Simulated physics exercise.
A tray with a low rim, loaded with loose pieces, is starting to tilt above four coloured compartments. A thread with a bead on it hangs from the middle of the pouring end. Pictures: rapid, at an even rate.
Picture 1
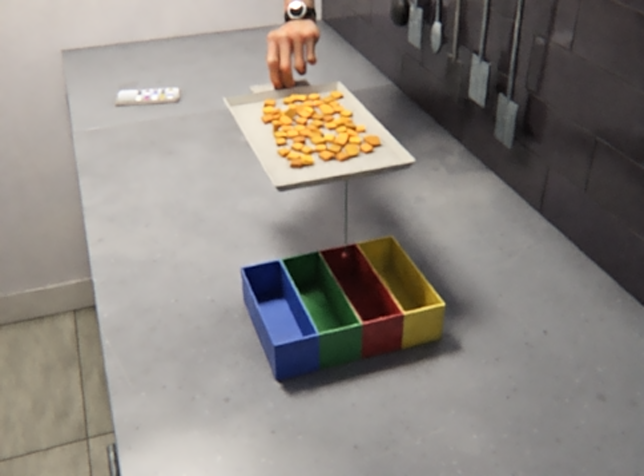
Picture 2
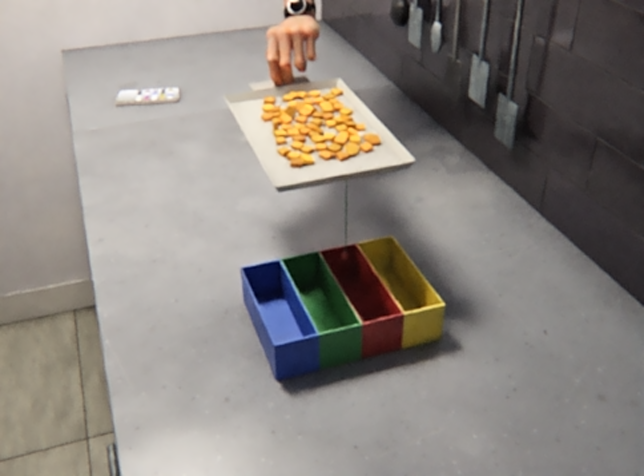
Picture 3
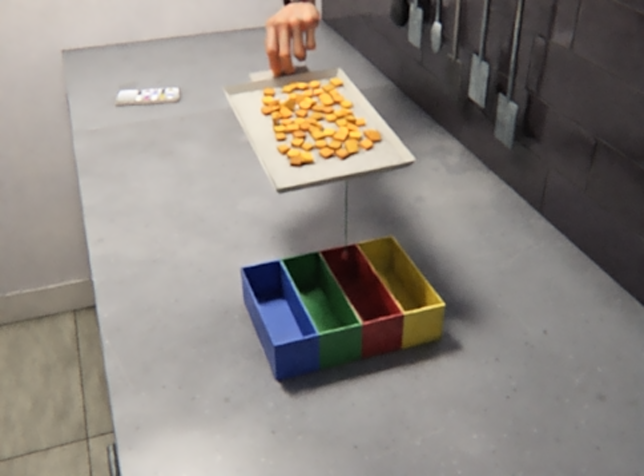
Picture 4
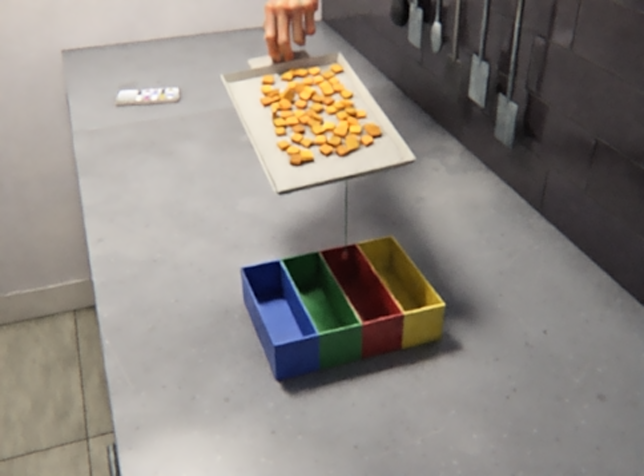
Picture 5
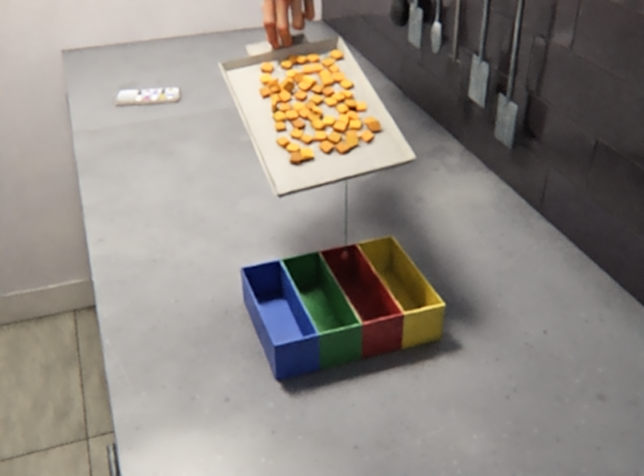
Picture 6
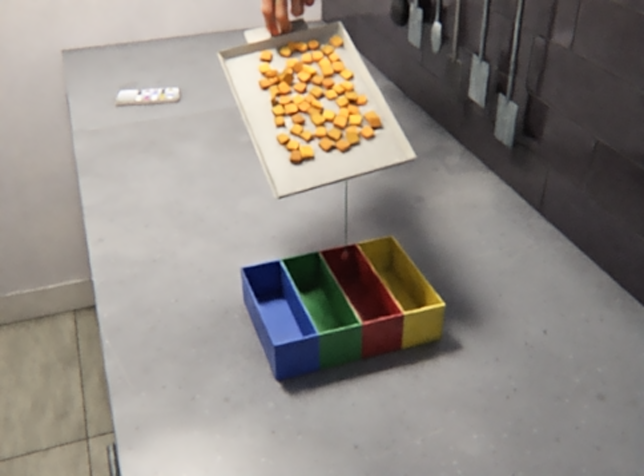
A tray of small orange crackers was steadily tilted by a hand raising its far end, its near edge dipping slightly toward the left corner, above a still box with blue, green, red and yellow compartments.
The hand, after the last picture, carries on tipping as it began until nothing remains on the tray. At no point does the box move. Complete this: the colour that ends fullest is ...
The fullest is blue.
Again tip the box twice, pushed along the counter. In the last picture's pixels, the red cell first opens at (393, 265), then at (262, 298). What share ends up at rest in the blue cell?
First 30 per cent, second 0 per cent.
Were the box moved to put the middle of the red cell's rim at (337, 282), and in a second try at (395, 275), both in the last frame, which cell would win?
In turn: That green cell; blue.
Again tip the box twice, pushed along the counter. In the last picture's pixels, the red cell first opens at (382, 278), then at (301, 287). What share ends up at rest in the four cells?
Around 70 percent the first time, around 100 percent the second.
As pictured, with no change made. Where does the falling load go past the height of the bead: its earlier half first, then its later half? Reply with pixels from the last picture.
First around (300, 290), afterwards around (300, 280).
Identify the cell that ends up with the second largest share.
Number two is that green cell.
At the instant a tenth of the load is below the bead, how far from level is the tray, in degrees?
My estimate is some 70 degrees.
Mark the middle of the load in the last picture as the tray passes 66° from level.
The centre of the load shows up near (306, 191) in the last view.
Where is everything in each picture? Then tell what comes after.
In the first picture, corners of the pouring end at (279, 182) and (409, 159), level; middle of the load at (311, 129), small crackers; bead on its thread at (346, 256); blue cell at (297, 354); green cell at (340, 343); red cell at (382, 333); yellow cell at (423, 323).
In the second picture, corners of the pouring end at (279, 183) and (409, 159), level; middle of the load at (311, 127).
In the third picture, corners of the pouring end at (279, 185) and (409, 158), tipped barely, lowest at the left corner; middle of the load at (311, 122).
In the fourth picture, corners of the pouring end at (279, 187) and (409, 157), tipped a little, lowest at the left corner; middle of the load at (311, 114).
In the fifth picture, corners of the pouring end at (279, 190) and (409, 156), tipped clearly, lowest at the left corner; middle of the load at (310, 106).
In the sixth picture, corners of the pouring end at (279, 192) and (410, 155), tipped clearly, lowest at the left corner; middle of the load at (310, 99); blue cell at (297, 354); green cell at (340, 343); red cell at (382, 333); yellow cell at (423, 323).
Soon after the last picture, tray tipped steeply; about two thirds on the tray; about a third falling or outside the box.
A little later, tray tipped past a quarter turn; about half in the blue cell; about a third in the green cell; a small part in the red cell; a stray few falling or outside the box.
Later still, tray tipped past a quarter turn; about half in the blue cell; about a third in the green cell; a small part in the red cell; a stray few falling or outside the box.
At rest, tray tipped past a quarter turn; about half in the blue cell; about a third in the green cell; a small part in the red cell; none in the yellow cell; a stray few outside the box.
